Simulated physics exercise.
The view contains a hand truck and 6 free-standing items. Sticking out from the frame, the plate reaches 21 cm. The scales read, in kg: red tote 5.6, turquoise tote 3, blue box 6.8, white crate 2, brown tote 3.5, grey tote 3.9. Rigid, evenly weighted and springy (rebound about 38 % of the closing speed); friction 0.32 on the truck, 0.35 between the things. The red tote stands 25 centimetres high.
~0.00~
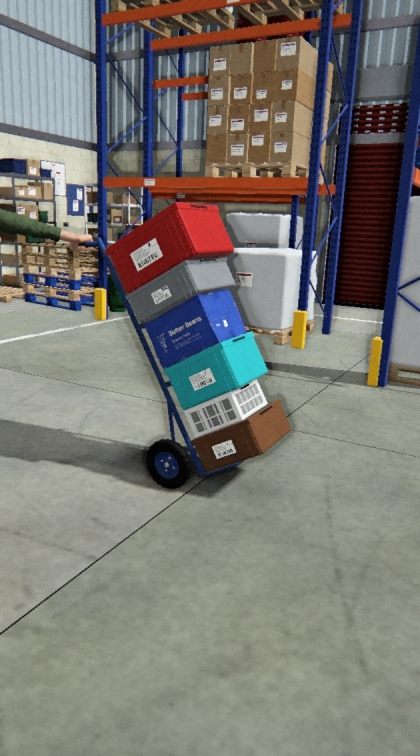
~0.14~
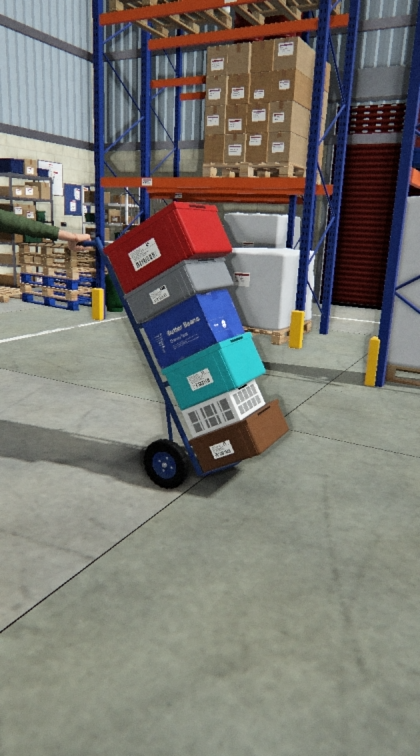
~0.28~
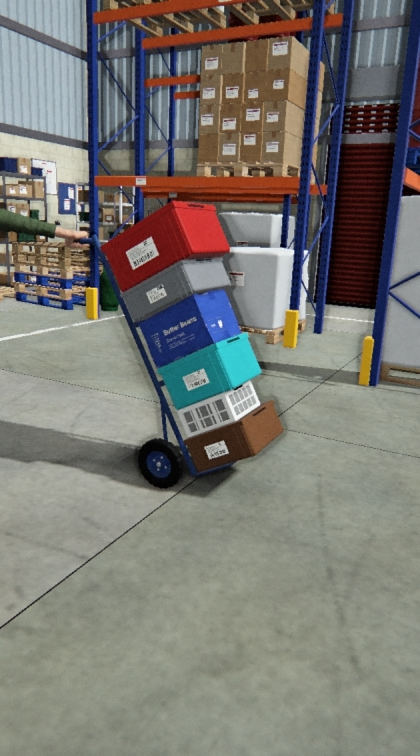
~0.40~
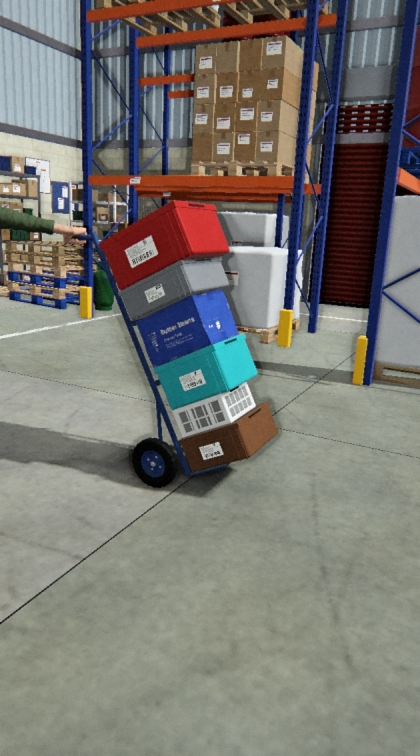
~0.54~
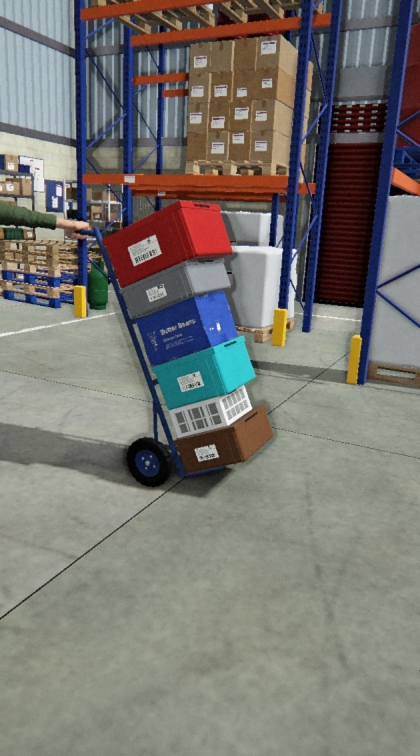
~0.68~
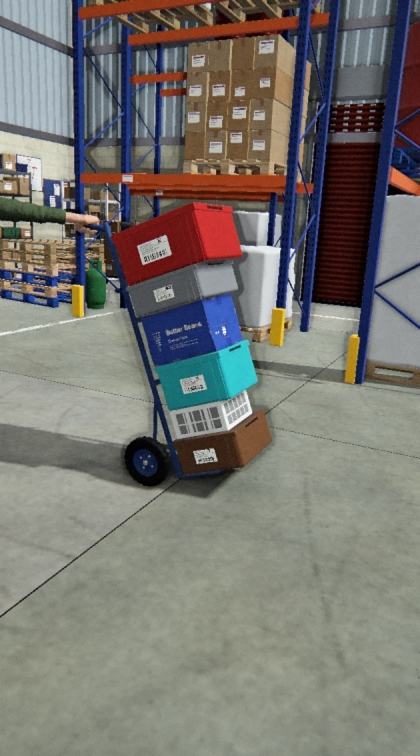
In a warehouse, an outstretched arm gripping a blue hand truck stacked with six coloured boxes, gradually raising it slightly more upright.
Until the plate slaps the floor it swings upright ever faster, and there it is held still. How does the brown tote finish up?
The brown tote remains on its base.
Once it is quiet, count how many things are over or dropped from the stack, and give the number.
5.
Around 1.48 s, truck upright; brown tote tipped 5° against what carries it near (227, 462); red tote tipped 14° against what carries it; grey tote tipped 14° against what carries it.
Around 1.88 s, truck upright; red tote, blue box and grey tote now dropped from the stack; brown tote tipped 5° against what carries it near (227, 462); turquoise tote tipped 50° against what carries it.
Around 2.18 s, truck upright; turquoise tote now dropped from the stack; brown tote tipped 5° against what carries it near (227, 462); white crate on its side.
Around 2.58 s, truck upright; white crate now dropped from the stack.
Finally (3.7 s), dropped from the stack and tipped over, red tote, turquoise tote, blue box, white crate and grey tote; brown tote still in place (within 10 cm). Final places as that camera would see them, brown tote near (225, 463).
